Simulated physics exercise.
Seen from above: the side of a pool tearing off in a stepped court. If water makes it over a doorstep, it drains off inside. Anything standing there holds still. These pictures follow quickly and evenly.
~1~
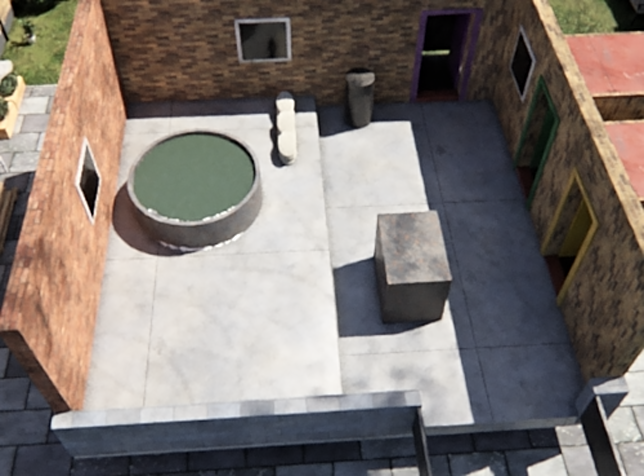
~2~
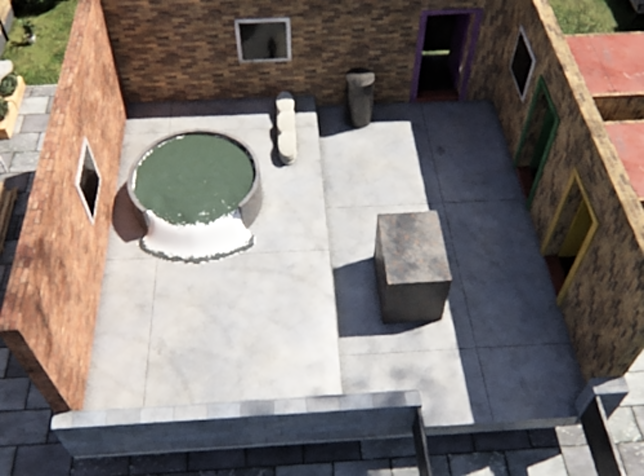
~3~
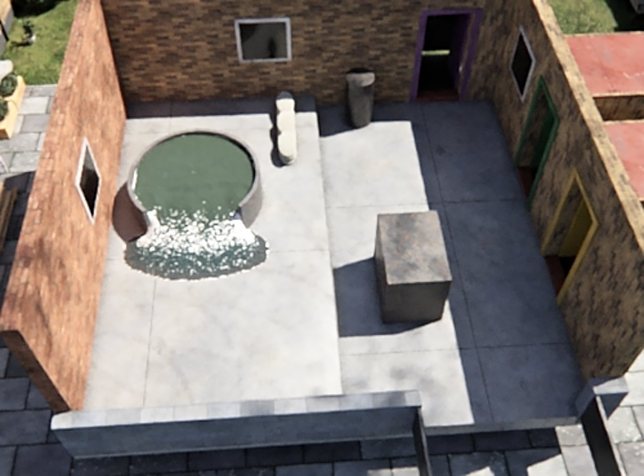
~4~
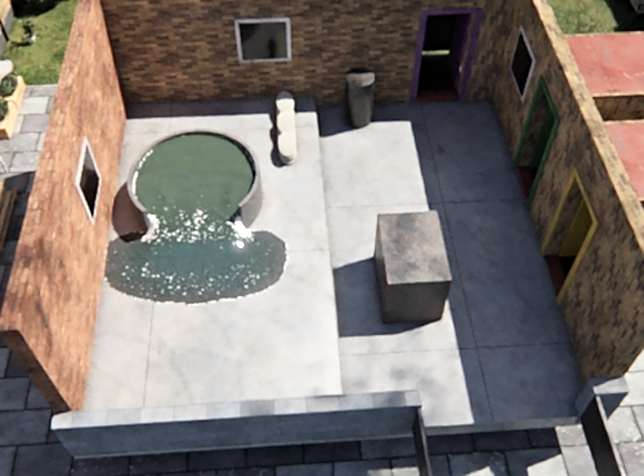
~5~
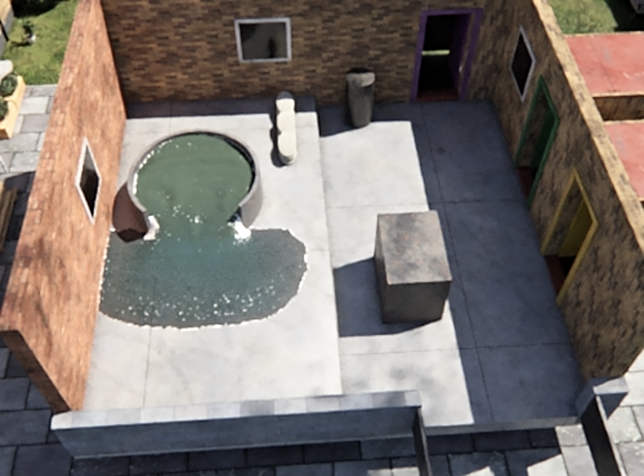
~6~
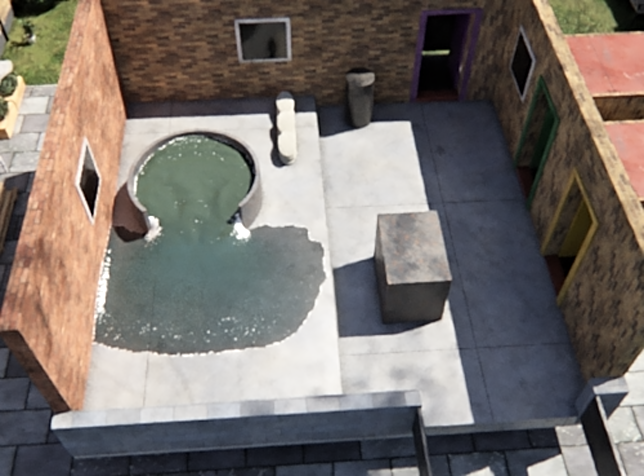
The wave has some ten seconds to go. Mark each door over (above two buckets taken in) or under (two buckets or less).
Green door: Under. Purple door: Under. Yellow door: Over.
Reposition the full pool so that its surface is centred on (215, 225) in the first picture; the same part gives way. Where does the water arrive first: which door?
That would be the yellow-painted one, I think.
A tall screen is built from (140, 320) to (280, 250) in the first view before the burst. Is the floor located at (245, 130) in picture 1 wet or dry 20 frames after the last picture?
There: Dry.
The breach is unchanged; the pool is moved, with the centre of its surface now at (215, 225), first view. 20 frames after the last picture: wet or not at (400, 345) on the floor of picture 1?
At that place: Covered.
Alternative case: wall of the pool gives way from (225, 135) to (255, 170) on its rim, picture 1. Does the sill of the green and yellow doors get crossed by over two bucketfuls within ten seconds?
Result - green door crosses the threshold, yellow door crosses the threshold.
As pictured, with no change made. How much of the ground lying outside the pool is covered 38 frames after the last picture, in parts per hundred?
About 55 %.
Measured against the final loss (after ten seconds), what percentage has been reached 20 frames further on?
It would be around 5 %.
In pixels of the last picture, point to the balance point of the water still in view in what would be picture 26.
My guess is about (234, 310).
A moment on, water covers 30 % of the floor; the green door not reached, the purple door not reached, the yellow door not reached.
Next, water covers 30 % of the floor; the green door not reached, the purple door not reached, the yellow door not reached.
Then, water covers 40 % of the floor; the green door not reached, the purple door not reached, the yellow door not reached.
Later, water covers 55 % of the floor; the green door wet at the sill, nothing in, the purple door not reached, the yellow door under two buckets in.
In the end, water covers 85 % of the floor; the green door wet at the sill, nothing in, the purple door wet at the sill, nothing in, the yellow door over two buckets in.
